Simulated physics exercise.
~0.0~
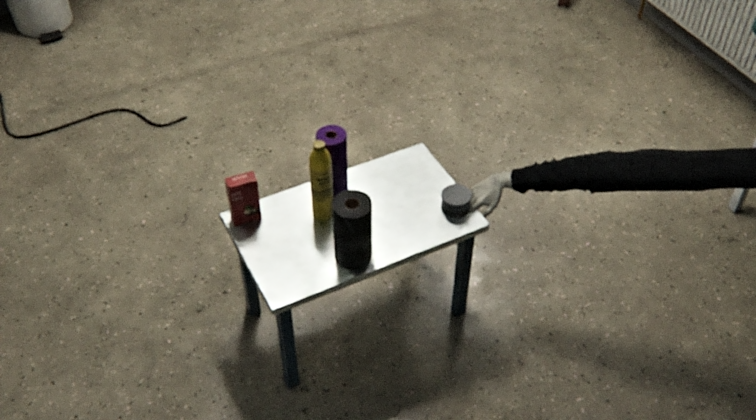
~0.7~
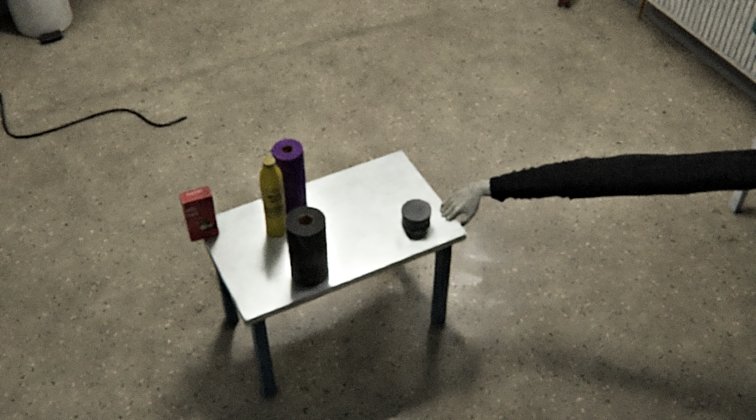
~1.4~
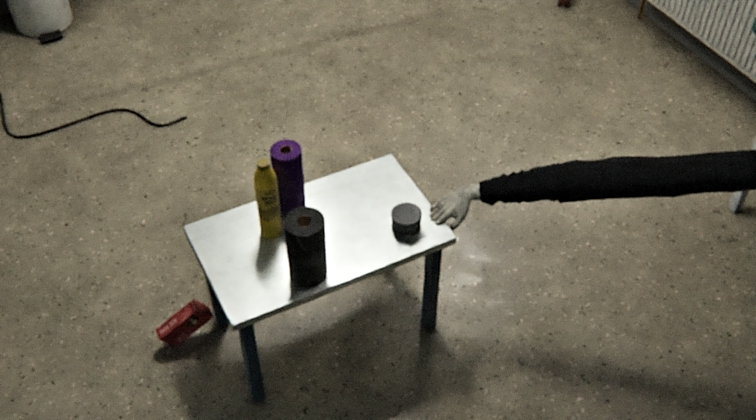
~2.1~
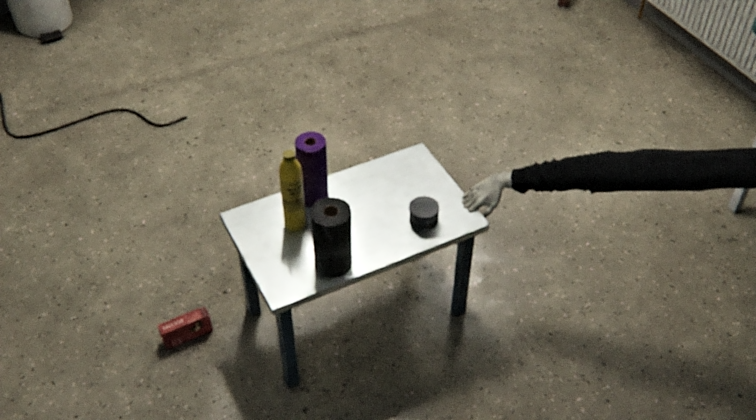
A small white table with dark legs stands on a speckled grey floor, seen from above, with a black-sleeved arm reaching in from the right to its edge. On it are a red packet at the left, a yellow bottle, a purple roll behind, a black roll in front and a grey tub at the right. The table shifts left with the hand beside it, leaving the packet at the very edge. The packet then drops to the floor, tumbling over. The table moves back right, and the packet lies on its side while the others stay standing, sitting further left on the tabletop.
